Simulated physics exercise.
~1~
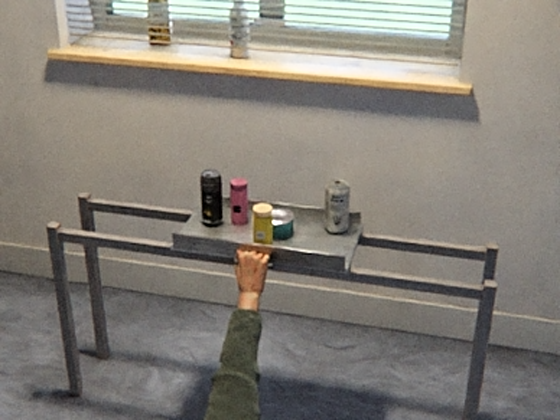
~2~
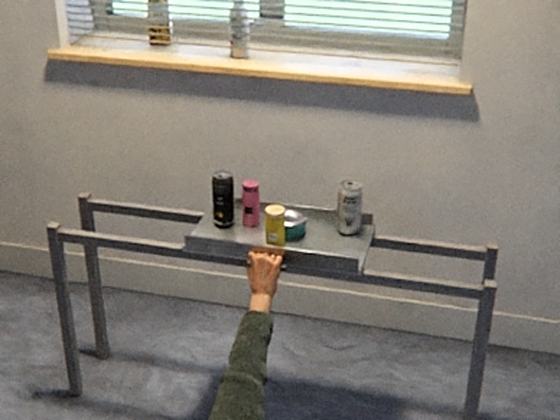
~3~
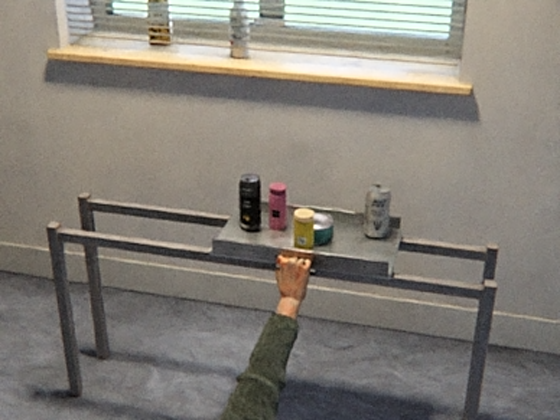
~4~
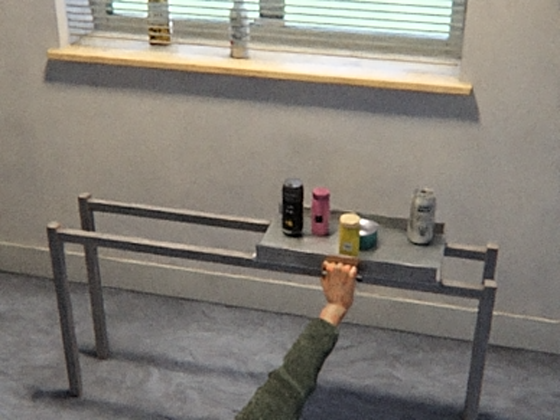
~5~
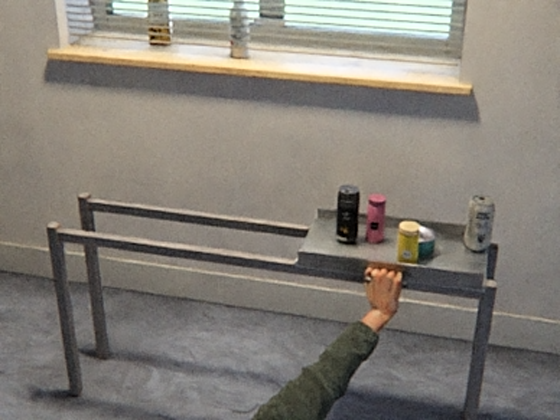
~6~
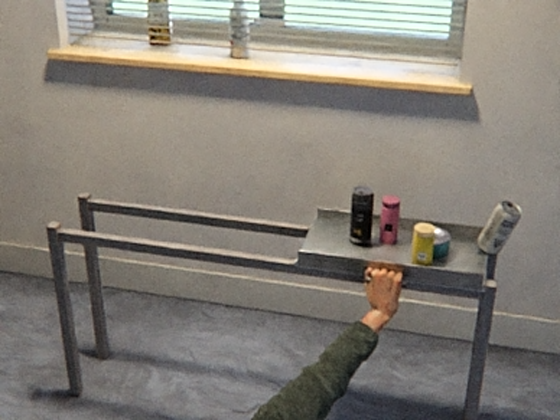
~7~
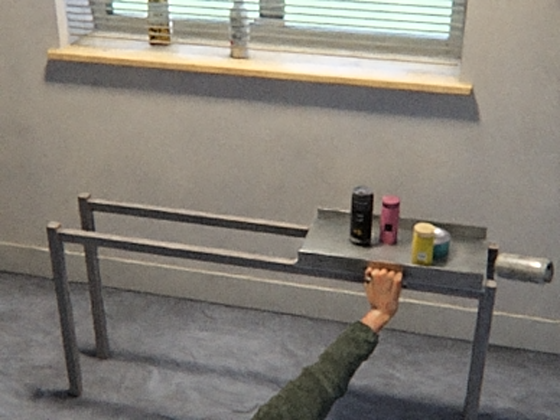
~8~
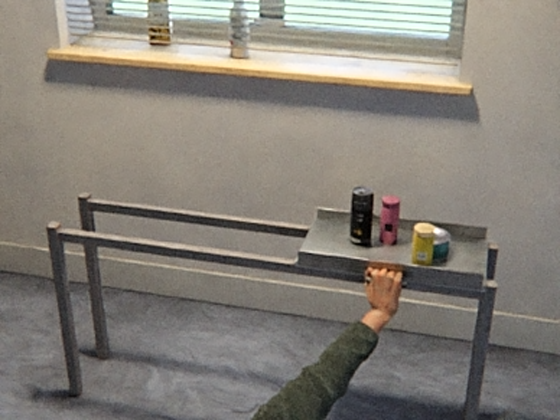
A tray pushed right by a hand stops, and the white can topples off the end.
